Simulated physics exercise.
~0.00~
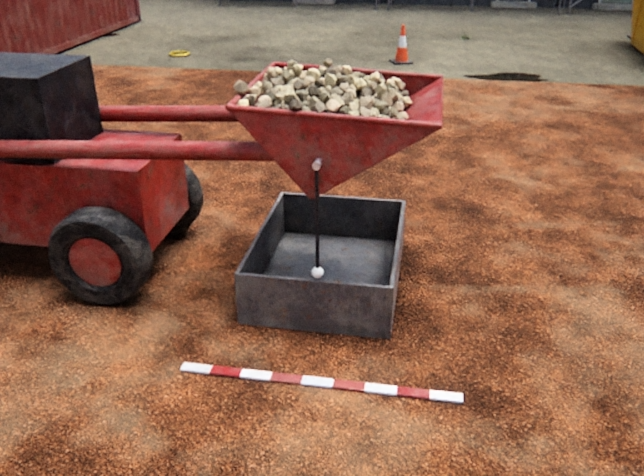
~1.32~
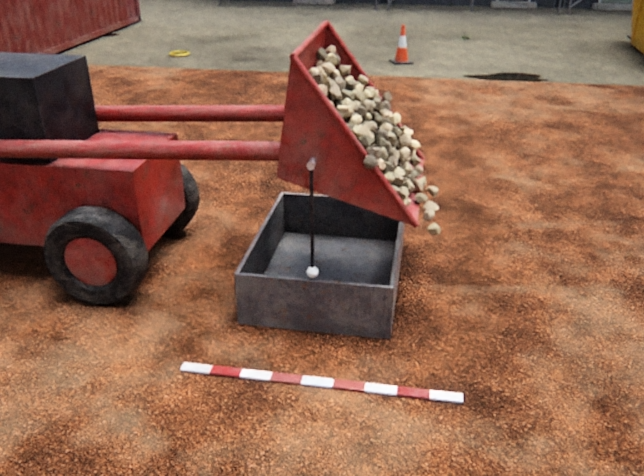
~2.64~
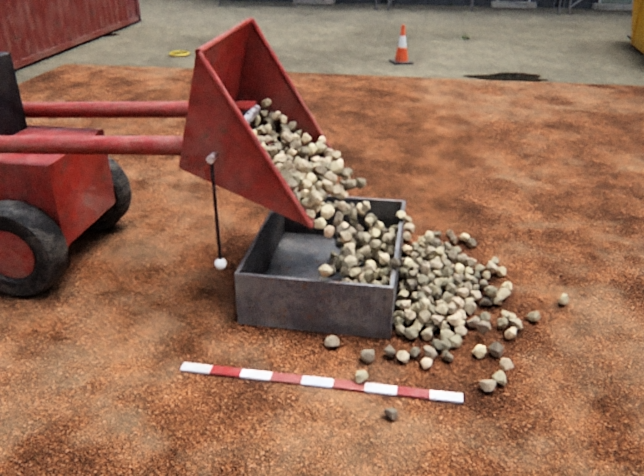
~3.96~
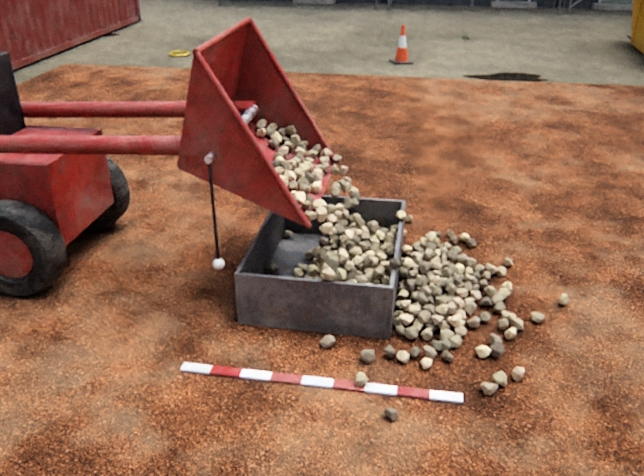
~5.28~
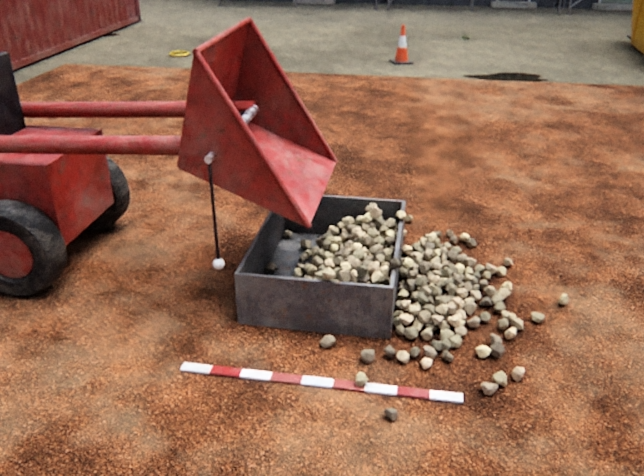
A red loader tipped its bucket of pale stones toward a gray bin and backed away to the left, spilling some onto the reddish ground to the right before the rest slid into the bin, leaving the bucket empty and the stones in two heaps.
